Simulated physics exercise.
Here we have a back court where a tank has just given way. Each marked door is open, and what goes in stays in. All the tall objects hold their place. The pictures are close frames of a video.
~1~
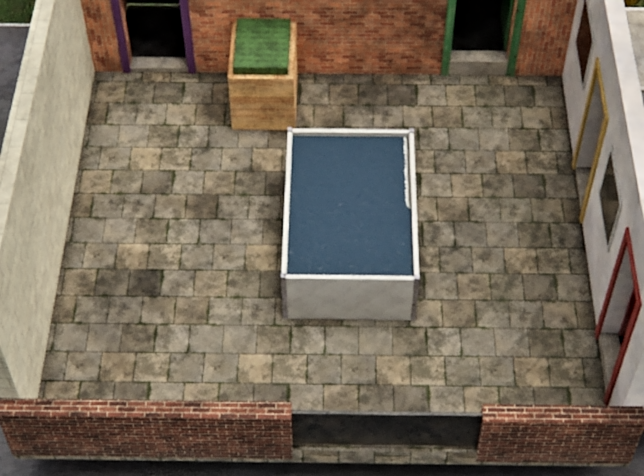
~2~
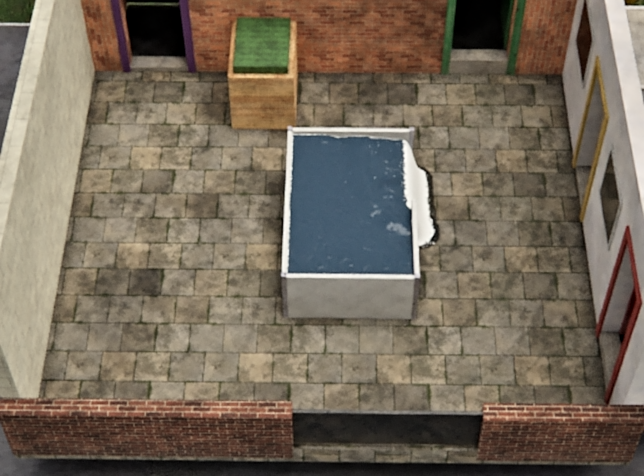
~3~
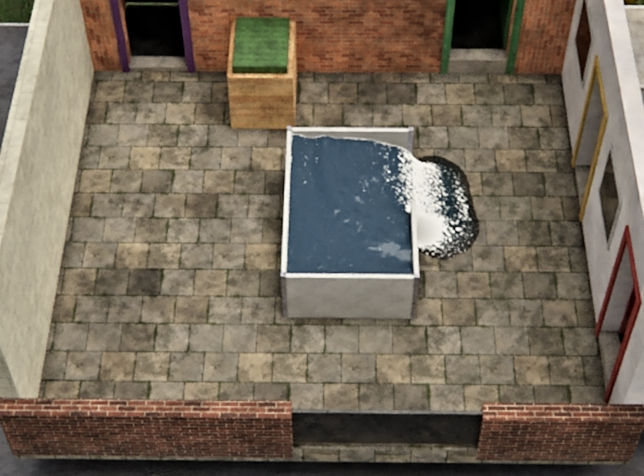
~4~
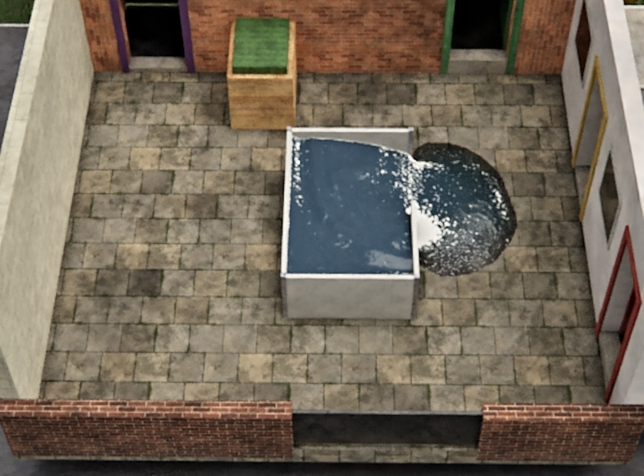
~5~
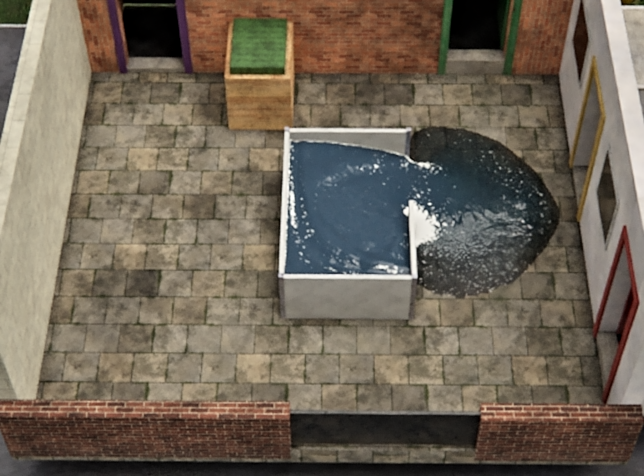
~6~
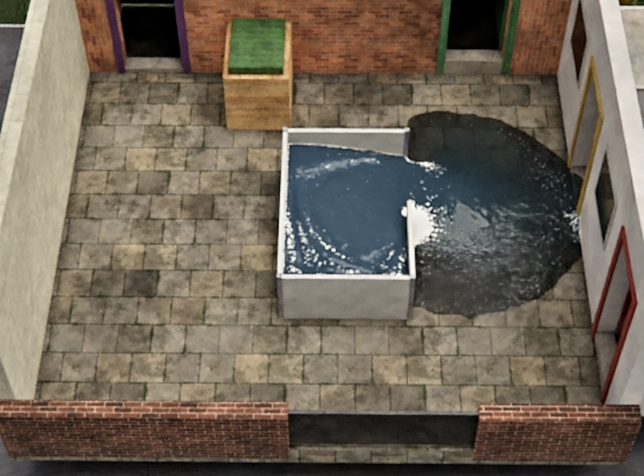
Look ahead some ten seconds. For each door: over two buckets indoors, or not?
In the end: The green door holds within the limit; the yellow door floods; the purple door holds within the limit; the red door holds within the limit.
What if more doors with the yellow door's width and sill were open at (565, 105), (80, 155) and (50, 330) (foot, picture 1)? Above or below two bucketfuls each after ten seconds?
One after the other: Is over, lets less in, is under.
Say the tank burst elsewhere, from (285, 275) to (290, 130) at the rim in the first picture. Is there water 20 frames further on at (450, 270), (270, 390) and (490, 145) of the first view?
As listed: Dry, flooded, free of water.
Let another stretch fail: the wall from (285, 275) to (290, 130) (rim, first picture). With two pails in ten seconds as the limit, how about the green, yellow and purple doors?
The green door keeps below it; the yellow door stays under; the purple door passes that mark.
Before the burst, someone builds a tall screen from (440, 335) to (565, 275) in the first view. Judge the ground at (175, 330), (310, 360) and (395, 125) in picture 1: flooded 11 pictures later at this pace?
One after the other: Not flooded, not flooded, clear.
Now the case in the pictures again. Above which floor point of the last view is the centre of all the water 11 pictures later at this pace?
I would point to (423, 221).
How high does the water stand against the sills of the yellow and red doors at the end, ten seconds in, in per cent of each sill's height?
About 170 and 50 per cent.
A moment on, water covers 25 % of the floor; the green door not reached, the yellow door far over two buckets in, the purple door not reached, the red door wet at the sill, nothing in.
Next, water covers 25 % of the floor; the green door wet at the sill, nothing in, the yellow door far over two buckets in, the purple door not reached, the red door wet at the sill, nothing in.
Then, water covers 45 % of the floor; the green door wet at the sill, nothing in, the yellow door far over two buckets in, the purple door not reached, the red door wet at the sill, nothing in.
Later, water covers 75 % of the floor; the green door wet at the sill, nothing in, the yellow door far over two buckets in, the purple door not reached, the red door wet at the sill, nothing in.
In the end, water covers 90 % of the floor; the green door wet at the sill, nothing in, the yellow door far over two buckets in, the purple door not reached, the red door wet at the sill, nothing in.
